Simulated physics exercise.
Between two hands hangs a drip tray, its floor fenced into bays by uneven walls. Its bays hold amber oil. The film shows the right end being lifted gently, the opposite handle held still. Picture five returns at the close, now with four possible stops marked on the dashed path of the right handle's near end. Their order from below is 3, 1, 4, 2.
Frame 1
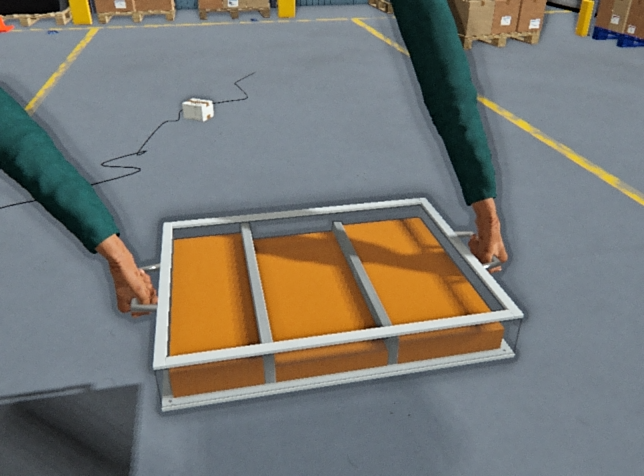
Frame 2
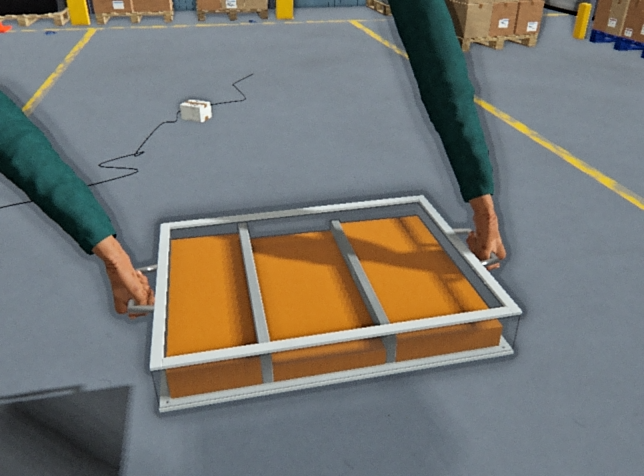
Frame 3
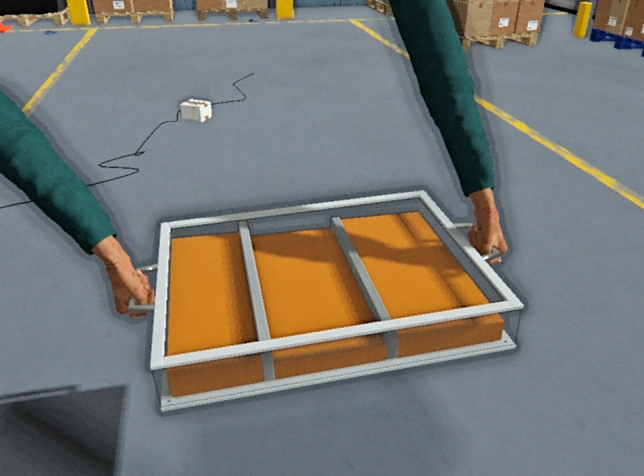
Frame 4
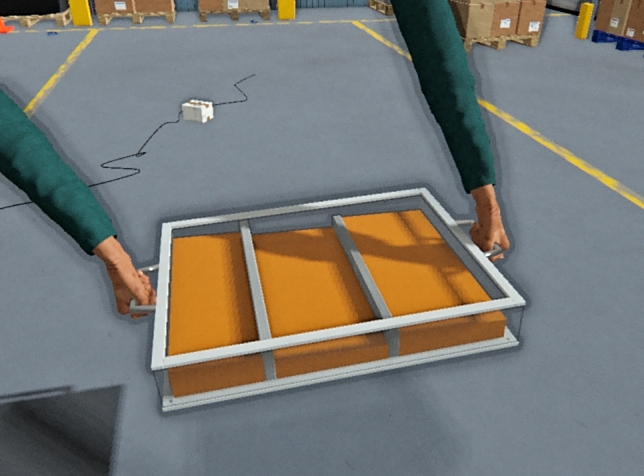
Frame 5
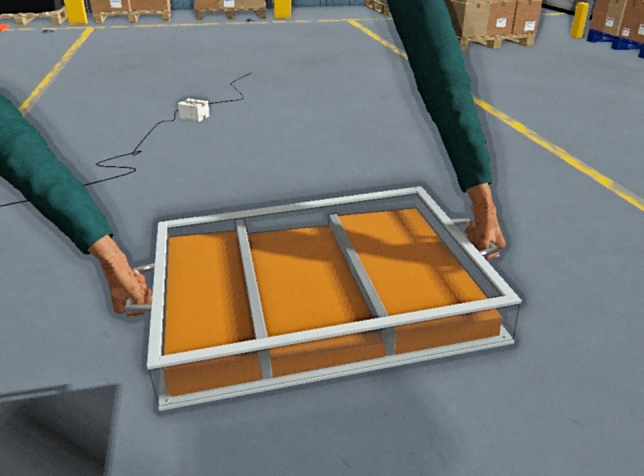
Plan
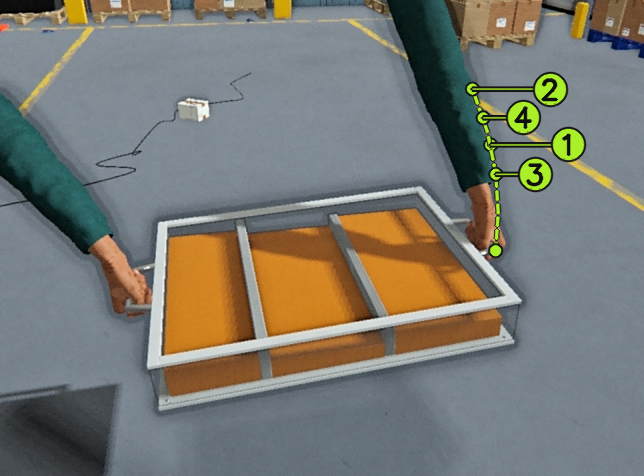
In a warehouse, two hands tilt a framed tray of amber liquid slightly left.
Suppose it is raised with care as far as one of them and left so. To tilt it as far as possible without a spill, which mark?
Stop 3.
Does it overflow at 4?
Yes, that goes wrong.
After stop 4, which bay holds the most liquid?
The left bay.
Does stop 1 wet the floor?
Yes.
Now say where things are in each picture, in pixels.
In the first picture, the tray is level; deepest in the left bay, at (214, 290), shallowest in the middle; right handle at (484, 249).
In the second picture, tipped about 1° down to the left; no wall is crossed; right handle at (482, 246).
In the third picture, tipped about 2° down to the left; no wall is crossed; right handle at (483, 240).
In the fourth picture, tipped about 3° down to the left; no wall is crossed; right handle at (485, 237).
In the fifth picture, tipped about 3° down to the left; deepest in the left bay, at (209, 288), shallowest in the middle; right handle at (481, 235).
On the marked copy, 1 at (490, 144); 2 at (472, 89); 3 at (495, 174); 4 at (483, 117).
If 1 is chosen, about 11 % goes over the rim.
If 2 is chosen, about 38 % goes over the rim.
If 3 is chosen, nothing spills; the middle bay holds the most.
If 4 is chosen, about 26 % goes over the rim.
